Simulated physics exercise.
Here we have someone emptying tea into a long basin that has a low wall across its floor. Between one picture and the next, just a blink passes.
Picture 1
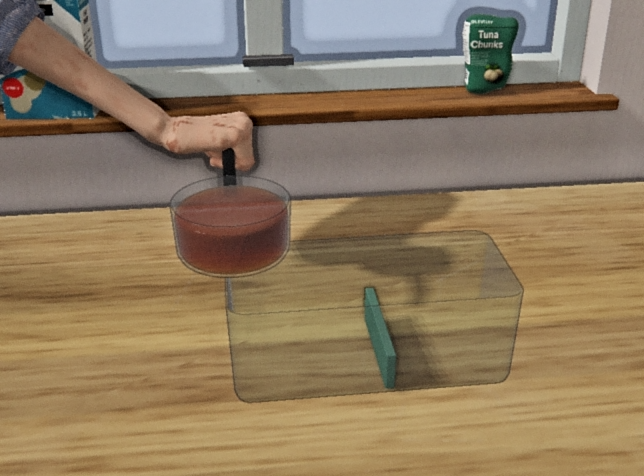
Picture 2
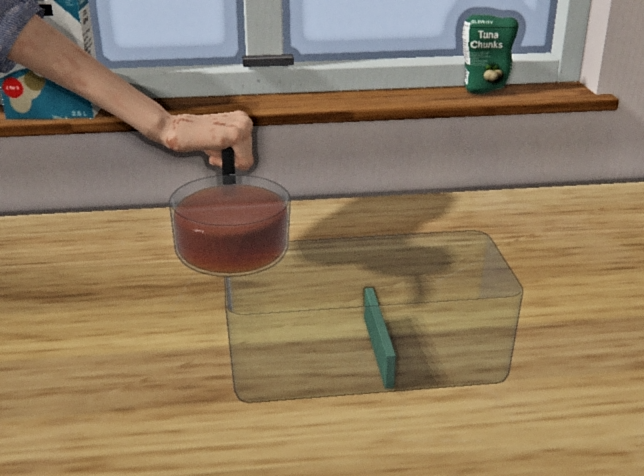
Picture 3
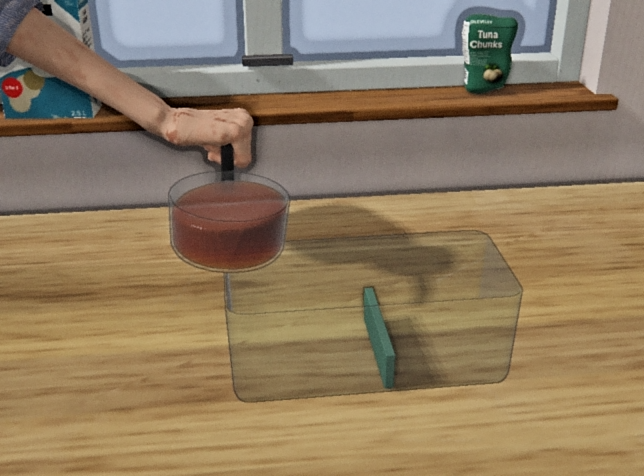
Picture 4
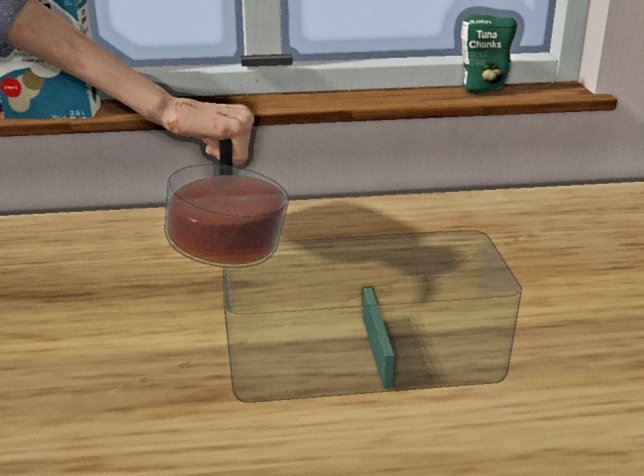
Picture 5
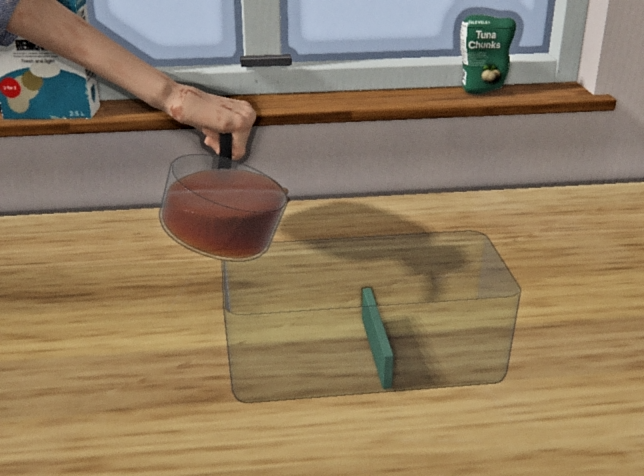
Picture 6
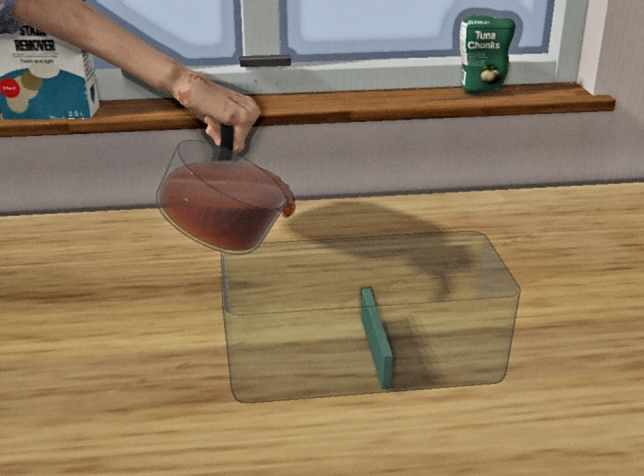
At the start, a hand holds a clear, round pot of reddish-brown liquid level above the left end of a long transparent basin with a low green wall across its floor. The hand then tilts the pot rightward, gradually steeper, until a little liquid bulges over its right rim.
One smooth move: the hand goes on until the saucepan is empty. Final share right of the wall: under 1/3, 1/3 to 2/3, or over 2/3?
Honestly, the portion right of the wall is middling, a third to two thirds.
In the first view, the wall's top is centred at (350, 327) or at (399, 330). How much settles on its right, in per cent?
About 90 per cent, then about 25 per cent.
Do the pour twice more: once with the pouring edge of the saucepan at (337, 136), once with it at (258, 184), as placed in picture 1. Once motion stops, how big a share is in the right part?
First place gives some 90 %, second place some 10 %.
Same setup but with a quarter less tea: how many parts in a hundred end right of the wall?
About 40 in a hundred.
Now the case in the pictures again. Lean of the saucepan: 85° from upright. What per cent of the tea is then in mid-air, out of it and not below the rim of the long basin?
I'd put it near 45 per cent.
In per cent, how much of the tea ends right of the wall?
Something like 55 per cent, roughly.
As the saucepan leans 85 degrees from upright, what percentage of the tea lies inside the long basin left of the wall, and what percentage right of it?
Left: 20 %; right: 5 %.
A moment on, the saucepan is tipped on its side and 32 per cent is still to pour, 19 is left of the wall and 4 right of it.
Next, the saucepan is tipped right over and 4 per cent is still to pour, 32 is left of the wall and 55 right of it.
Then the saucepan is tipped right over and 0 per cent is still to pour, 45 is left of the wall and 54 right of it.
Later the saucepan is tipped right over and 0 per cent is still to pour, 45 is left of the wall and 54 right of it.
In the end 45 per cent lies left of the wall, 54 right of it and 1 outside.
